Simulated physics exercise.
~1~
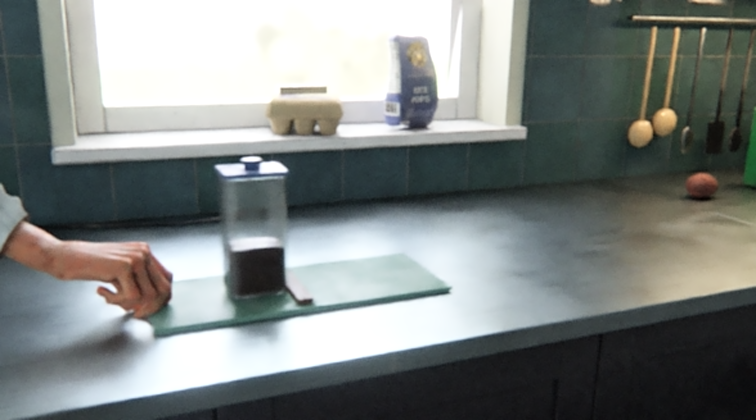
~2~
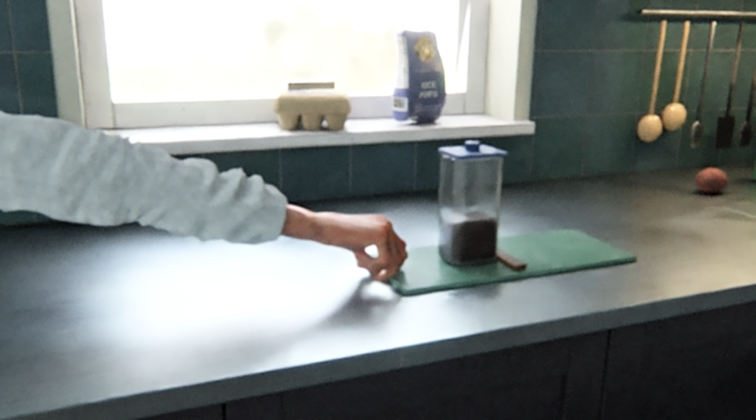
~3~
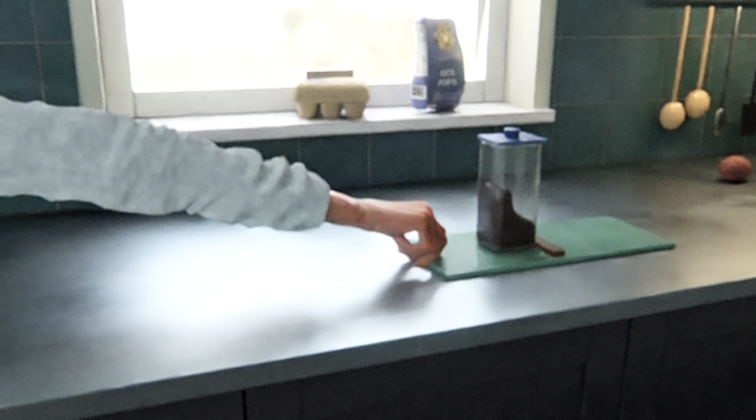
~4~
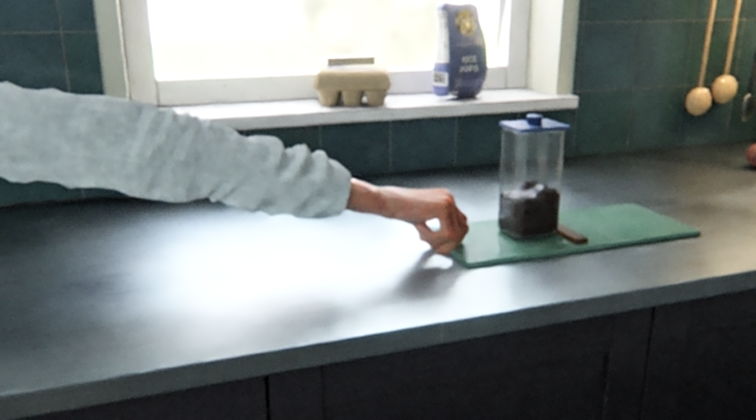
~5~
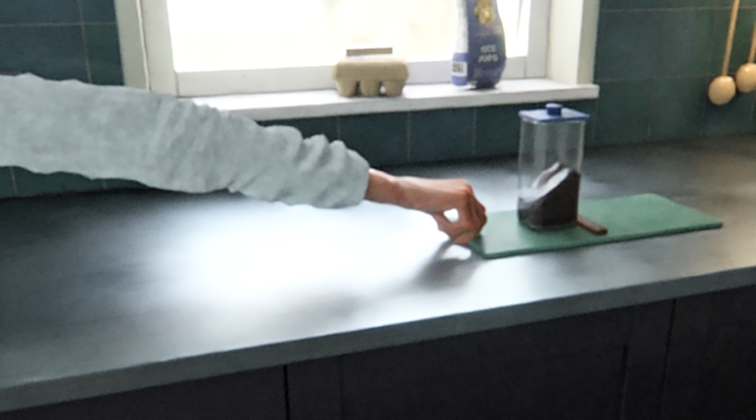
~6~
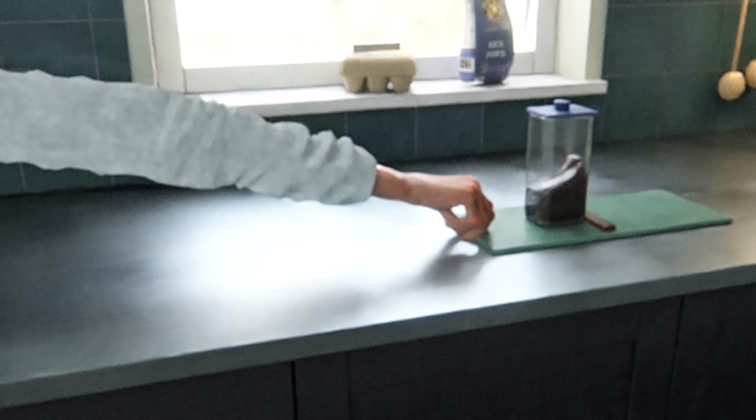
A green board carrying a square, blue-capped bottle of dark coffee was pushed to the right along the counter by a hand, then slowed to a stop as the coffee sloshed about inside, and the bottle stayed upright on the board.
